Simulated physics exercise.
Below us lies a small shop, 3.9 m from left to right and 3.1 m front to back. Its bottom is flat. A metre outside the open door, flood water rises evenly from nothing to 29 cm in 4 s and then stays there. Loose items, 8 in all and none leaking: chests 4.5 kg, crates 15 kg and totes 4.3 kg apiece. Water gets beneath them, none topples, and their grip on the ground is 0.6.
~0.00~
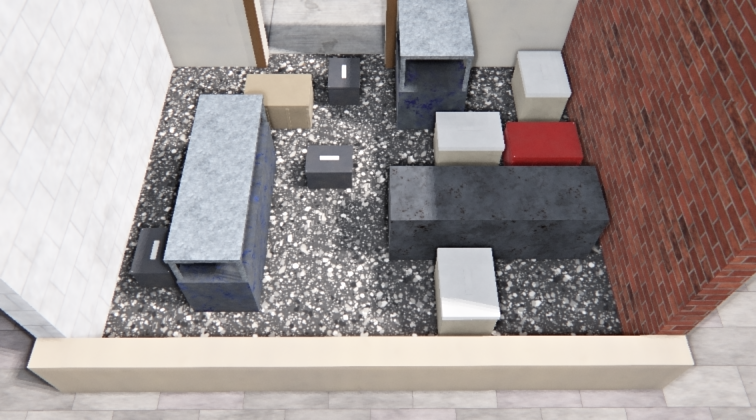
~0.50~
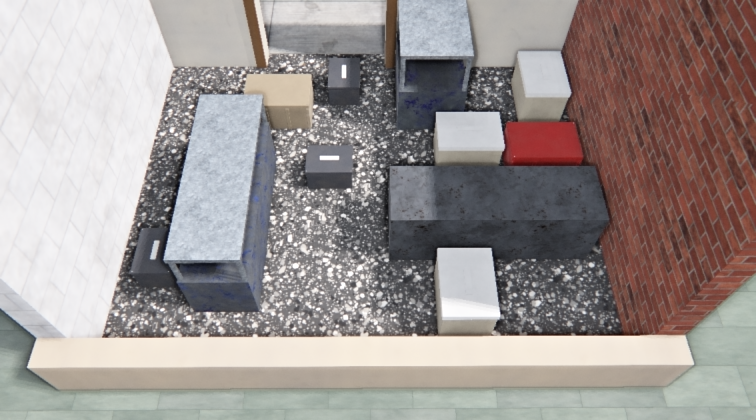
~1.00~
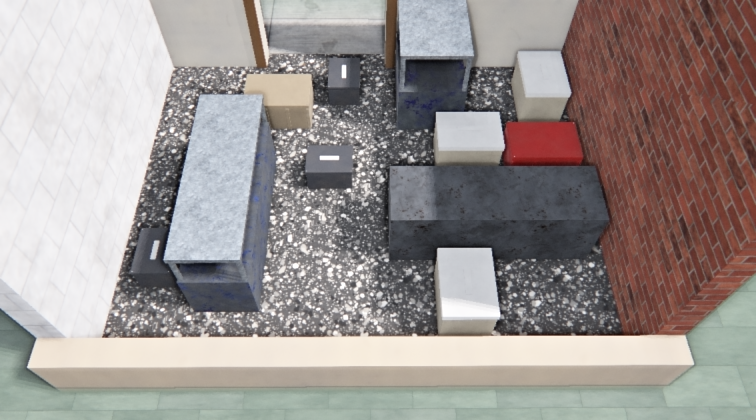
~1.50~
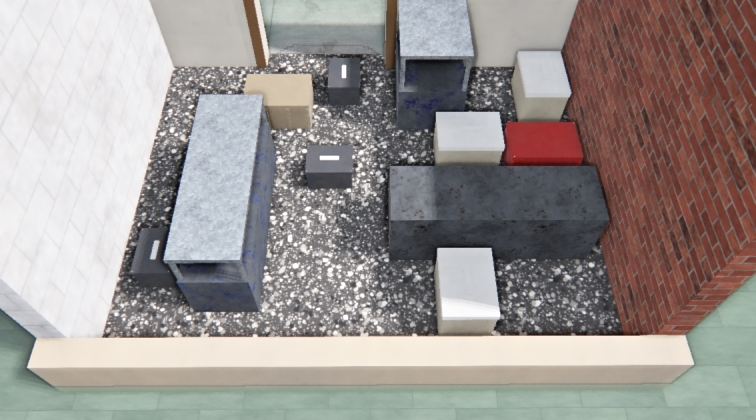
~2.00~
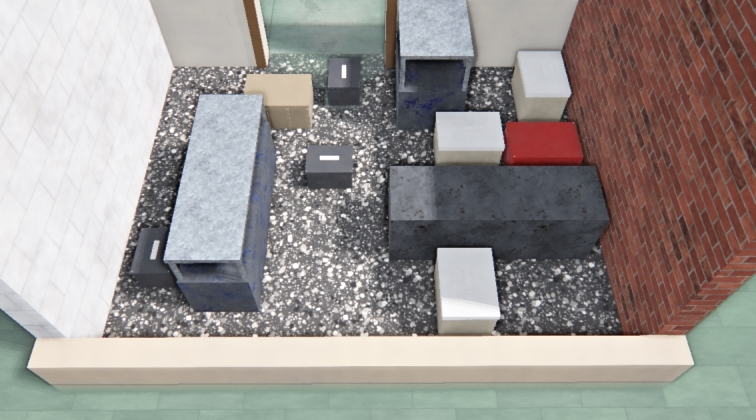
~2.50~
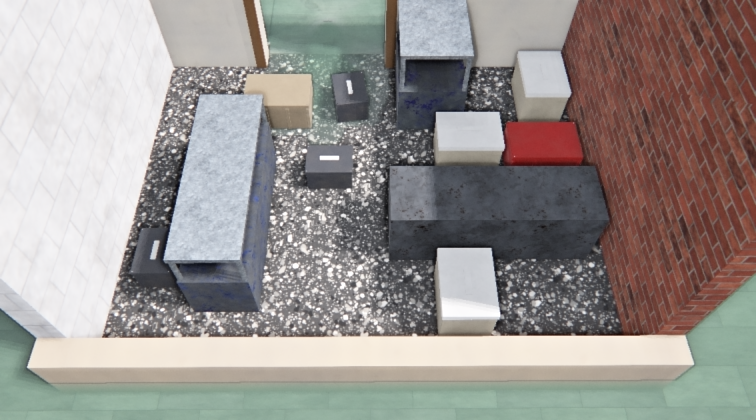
Greenish water spreads over the paving around a small shop, seen from a fixed, high view looking down, then fills the open doorway at the back and creeps onto the speckled floor. Grey and dark counters stand left, right and rear among pale, tan, red and dark boxes, between white and brick walls. Lastly, the dark box by the doorway turns slightly; the others stay still.
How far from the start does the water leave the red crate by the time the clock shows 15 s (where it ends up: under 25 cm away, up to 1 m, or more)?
Red crate is nudged along.
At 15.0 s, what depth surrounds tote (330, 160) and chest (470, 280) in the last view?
About 26 and 24 cm.
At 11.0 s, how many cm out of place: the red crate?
Roughly 40 cm by then.
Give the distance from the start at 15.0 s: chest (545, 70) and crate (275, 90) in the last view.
In that order: 40 cm, 250 cm.
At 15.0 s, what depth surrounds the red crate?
About 27 cm.
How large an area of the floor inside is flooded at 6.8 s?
About 10.0 m2.
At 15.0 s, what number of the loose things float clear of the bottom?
At that moment 8.
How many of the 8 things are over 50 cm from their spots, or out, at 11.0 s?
I count 4.
After 3.5 s the red crate is near (544, 139), 0.0 m from its start, aground; 1 afloat.
After 6.8 s the red crate is near (535, 101), 0.5 m from its start, aground; 5 afloat.
After 11.0 s the red crate is near (504, 108), 0.4 m from its start, afloat; 8 afloat.
After 15.0 s the red crate is near (512, 91), 0.5 m from its start, afloat; 8 afloat.
